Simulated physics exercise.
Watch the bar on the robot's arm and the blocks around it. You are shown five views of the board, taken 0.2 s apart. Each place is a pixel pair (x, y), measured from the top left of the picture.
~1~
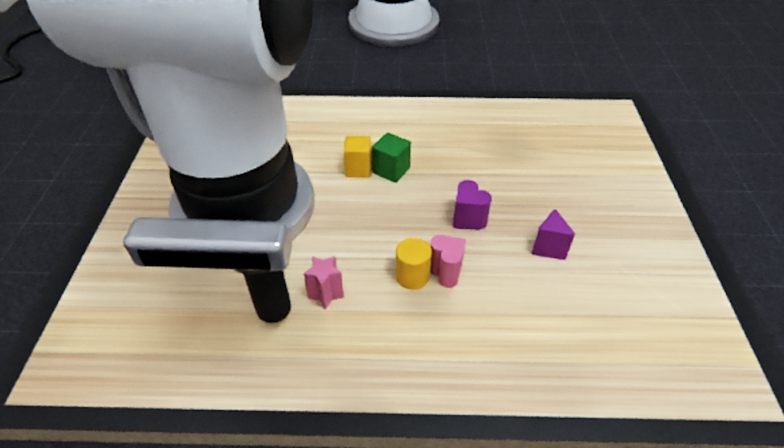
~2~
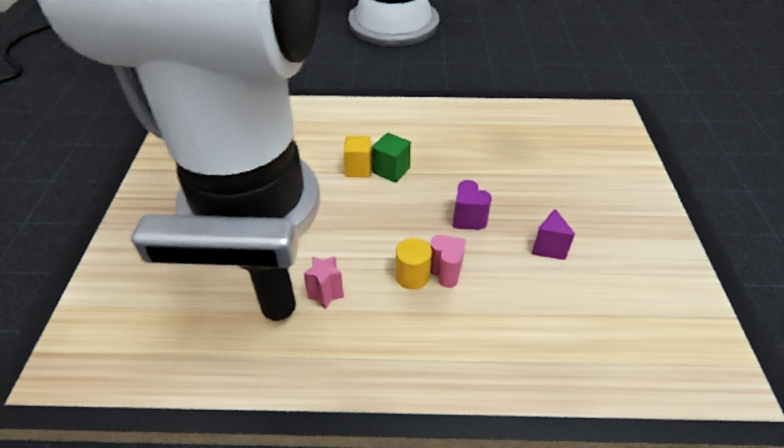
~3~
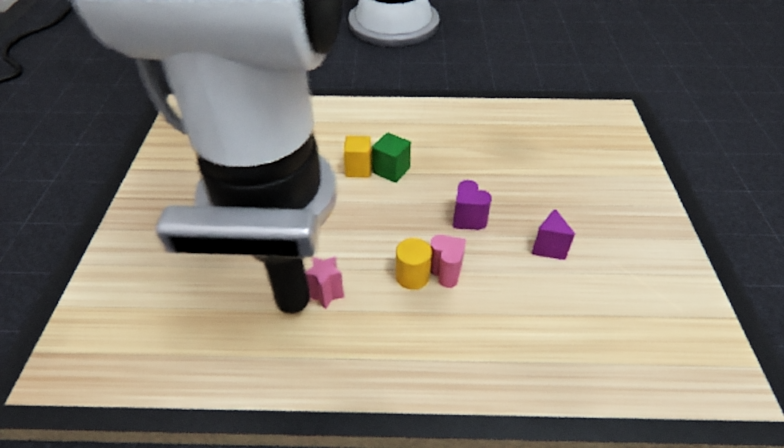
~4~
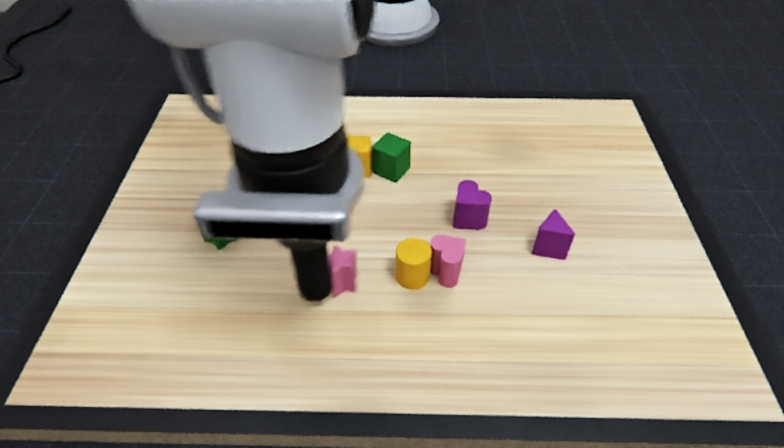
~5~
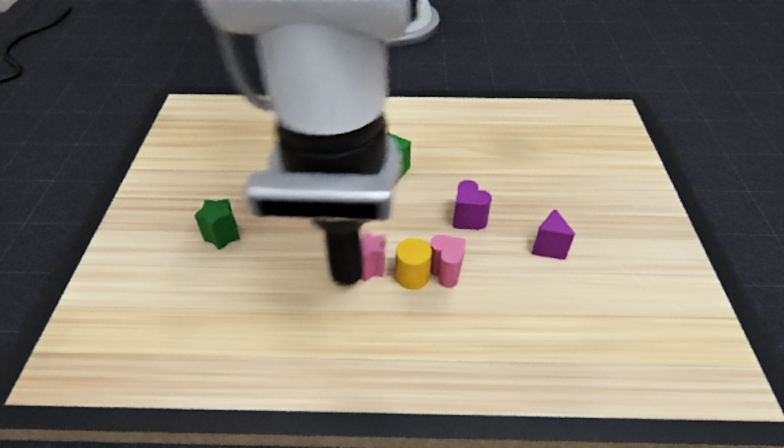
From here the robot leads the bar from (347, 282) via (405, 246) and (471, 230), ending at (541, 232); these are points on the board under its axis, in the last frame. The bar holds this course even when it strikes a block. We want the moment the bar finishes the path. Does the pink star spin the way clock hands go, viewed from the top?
No, I don't think so.
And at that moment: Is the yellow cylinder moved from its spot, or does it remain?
In the end it has not been moved.
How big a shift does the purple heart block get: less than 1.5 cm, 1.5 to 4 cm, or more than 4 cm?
The answer is over 4 cm.
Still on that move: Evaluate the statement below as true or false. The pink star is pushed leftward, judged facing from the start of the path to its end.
Answer: True.
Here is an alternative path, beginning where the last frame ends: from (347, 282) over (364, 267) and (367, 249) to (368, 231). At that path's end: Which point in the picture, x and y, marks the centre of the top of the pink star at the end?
At the end it should sit near (394, 222).
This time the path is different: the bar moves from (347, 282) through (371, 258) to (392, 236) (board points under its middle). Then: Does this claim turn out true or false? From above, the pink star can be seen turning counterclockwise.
That is false.
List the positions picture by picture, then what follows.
The first frame shows bar's lower end at (274, 310); pink star at (323, 268); yellow cylinder at (414, 251); purple heart block at (472, 193); purple three-sided block at (557, 223).
The second frame shows bar at (279, 308); blocks still.
The third frame shows bar at (293, 300); blocks still.
The fourth frame shows bar at (316, 289); pink star at (339, 258).
The fifth frame shows bar at (346, 274); pink star at (370, 243); yellow cylinder at (414, 251); purple heart block at (472, 193); purple three-sided block at (557, 223).
What follows on the original path. One third of the way, bar at (406, 238); pink star at (429, 208).
Two thirds of the way, bar at (473, 222); pink star at (488, 188), turned 20° anticlockwise; purple heart block at (509, 176), turned 20° anticlockwise.
At the end, bar at (543, 225); pink star at (514, 187), turned 75° anticlockwise; yellow cylinder still; purple heart block at (519, 166), turned 50° anticlockwise; purple three-sided block at (563, 226), turned 25° clockwise.
